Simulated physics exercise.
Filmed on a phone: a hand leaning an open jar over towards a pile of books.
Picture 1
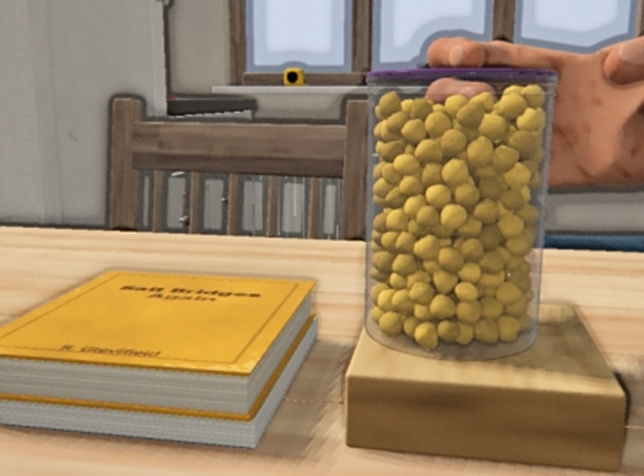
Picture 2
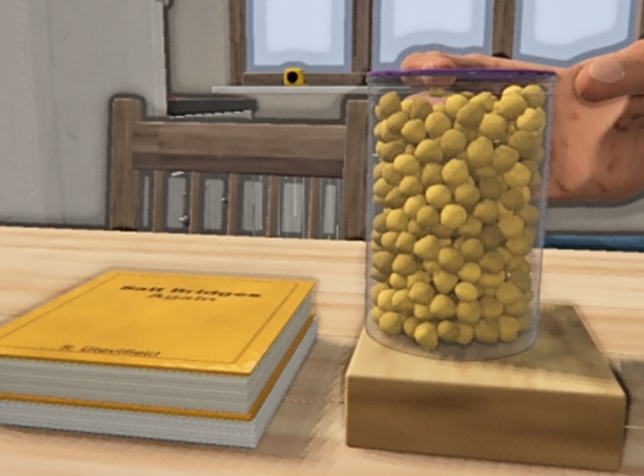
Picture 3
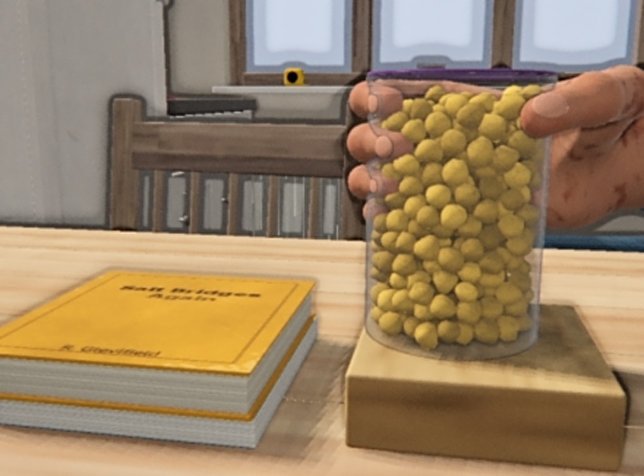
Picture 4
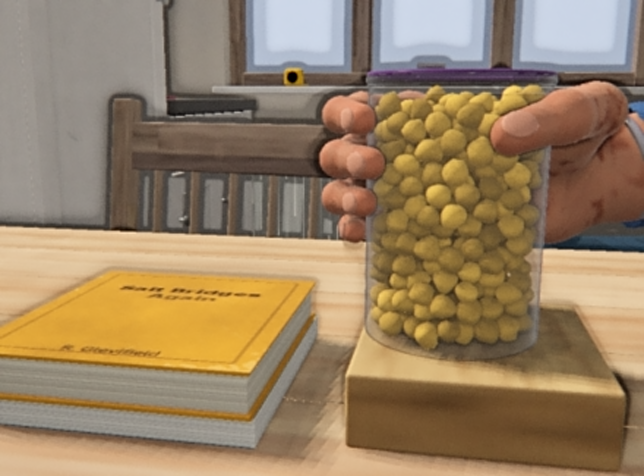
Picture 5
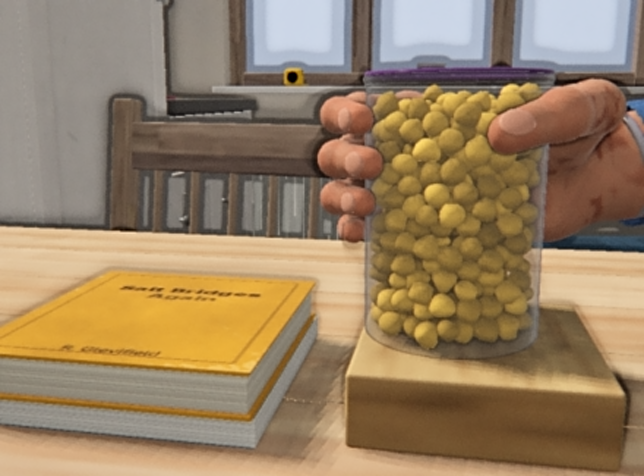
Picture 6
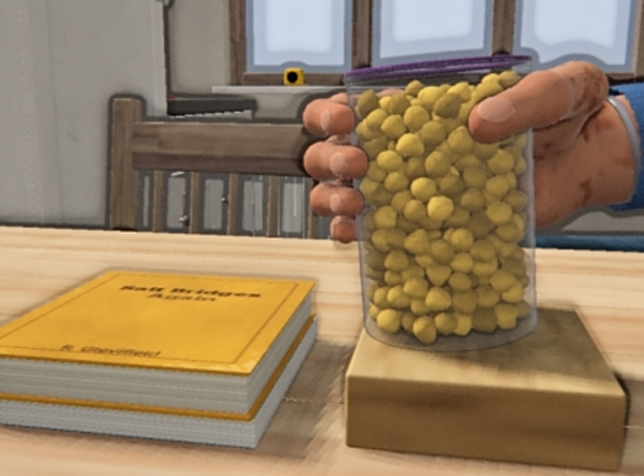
A hand rests over the top of a clear, purple-rimmed jar full of round yellow puffs, standing on a block right of some yellow books, then shifts down behind it and wraps its fingers around the sides. The jar stays upright at first, then leans slightly left in its grip.
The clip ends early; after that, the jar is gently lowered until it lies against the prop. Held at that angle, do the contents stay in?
My guess is it ends up losing some contents.
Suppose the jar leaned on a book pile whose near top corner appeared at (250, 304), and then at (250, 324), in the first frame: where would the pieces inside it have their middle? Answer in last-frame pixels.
Roughly at (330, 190) for the first height, and roughly at (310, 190) for the second.
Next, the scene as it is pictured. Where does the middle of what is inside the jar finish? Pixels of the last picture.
In the final picture it sits close to (265, 244).
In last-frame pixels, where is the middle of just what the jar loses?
Look roughly at (92, 295) in the last frame.
Then, 0.62 s past the last view, the jar leans 33°; everything is still inside.
Then, 1.29 s past the last view, the jar leans 64°; a stray few of the puffed corn balls out of it.
Then, 2.08 s past the last view, the jar rests on the book pile at 86°; a small part of the puffed corn balls out of it.
Finally, the jar rests on the book pile at 86°; a small part of the puffed corn balls out of it.
